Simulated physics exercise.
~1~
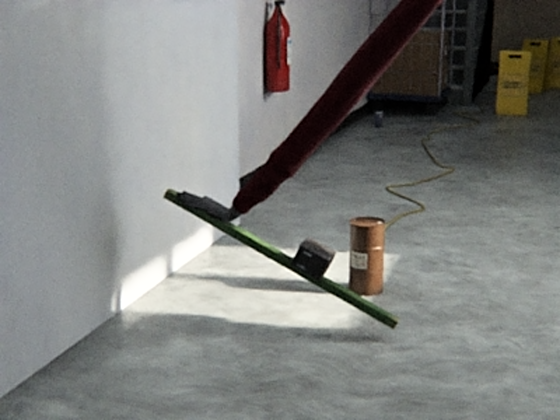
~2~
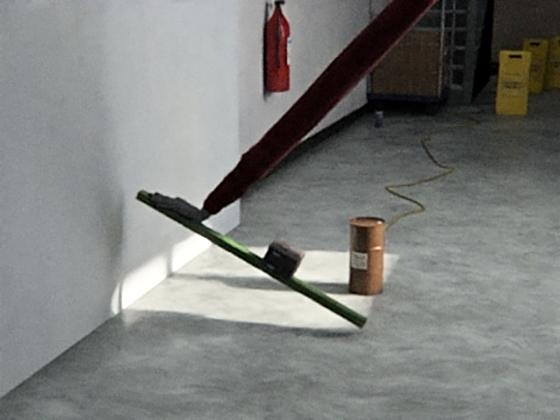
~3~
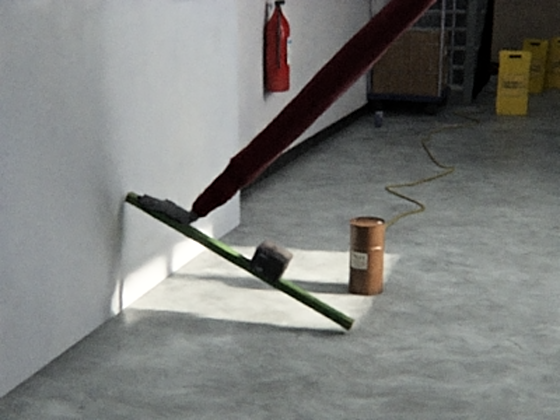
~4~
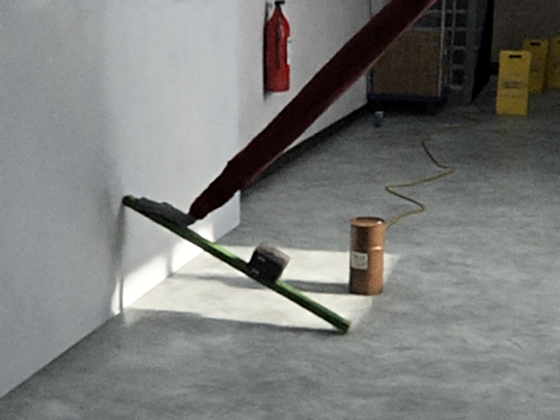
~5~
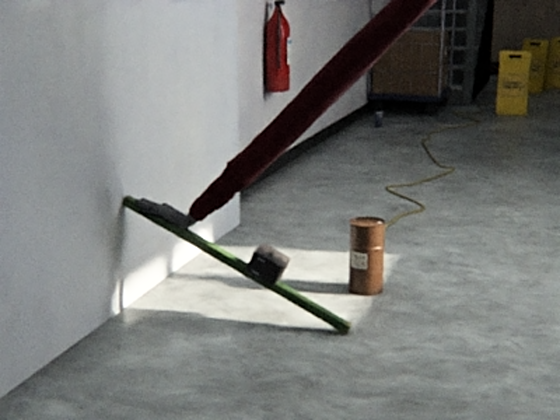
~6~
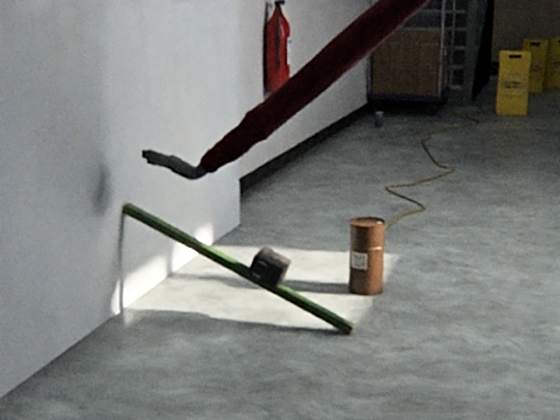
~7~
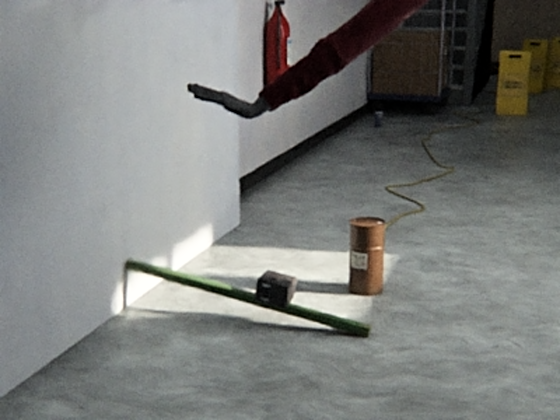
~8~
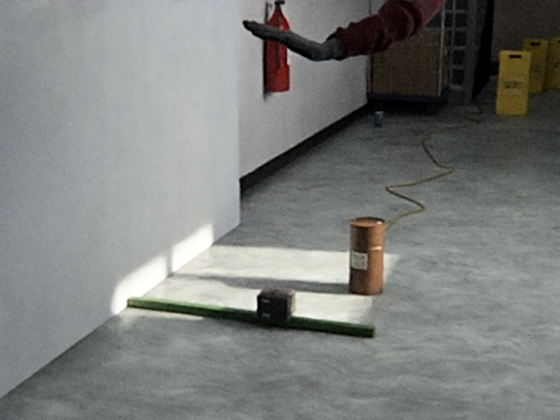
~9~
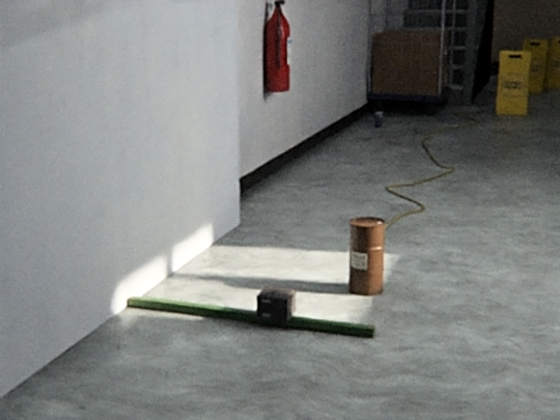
On a gray concrete floor near a brown canister, a gloved hand leaned a green pole with a dark block on it against a white wall, then let go and withdrew, and the pole slid down the wall until it lay on the floor.
